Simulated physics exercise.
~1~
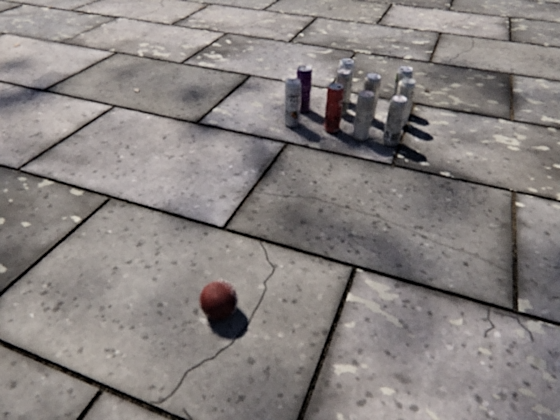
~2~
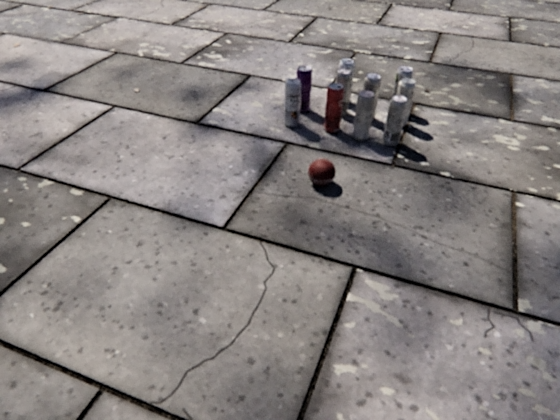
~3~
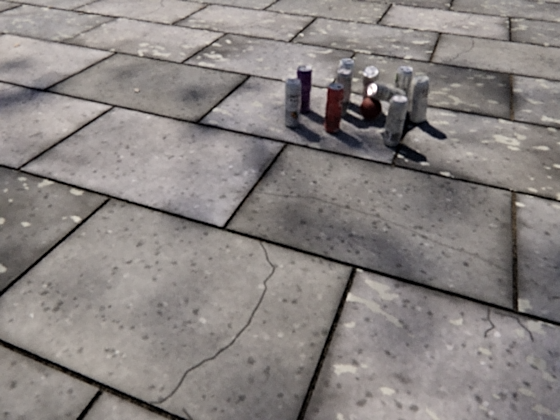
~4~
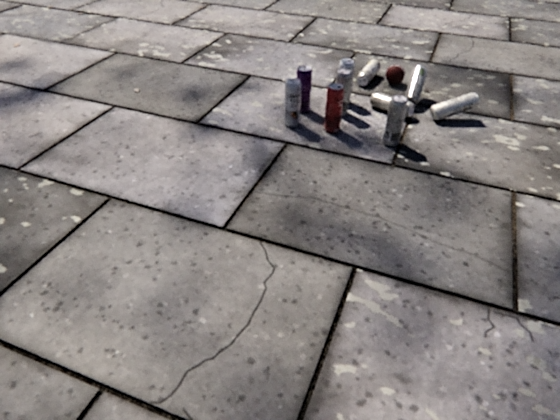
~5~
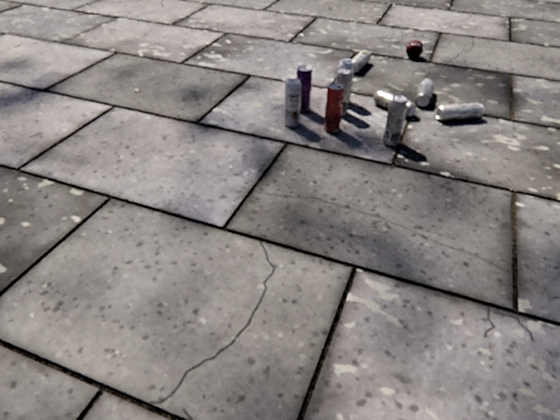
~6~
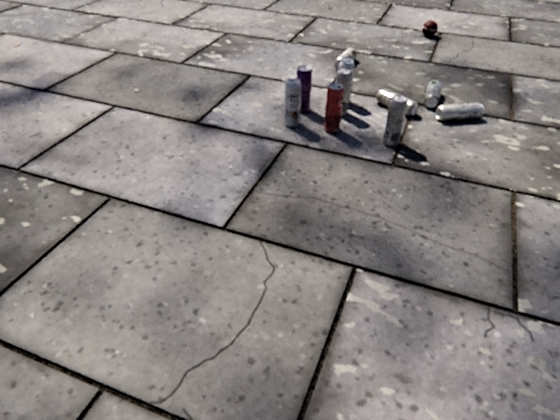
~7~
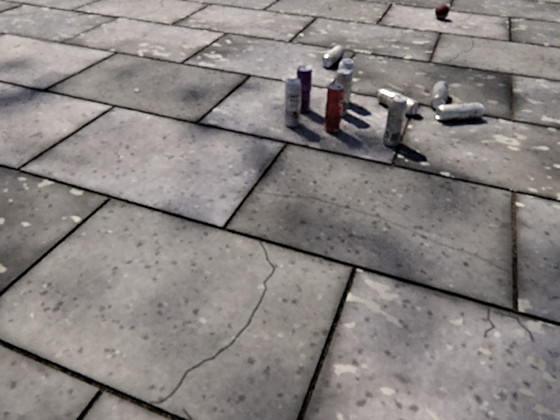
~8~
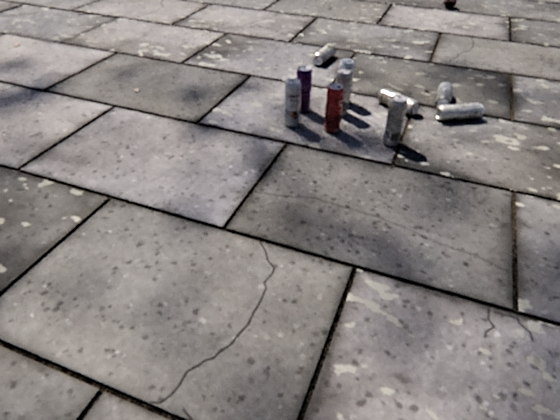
On sunlit stone paving, a reddish ball rolled away toward a cluster of upright tubes and struck its right side, knocking several over before rolling off into the distance, while the red and purple tubes stayed standing.
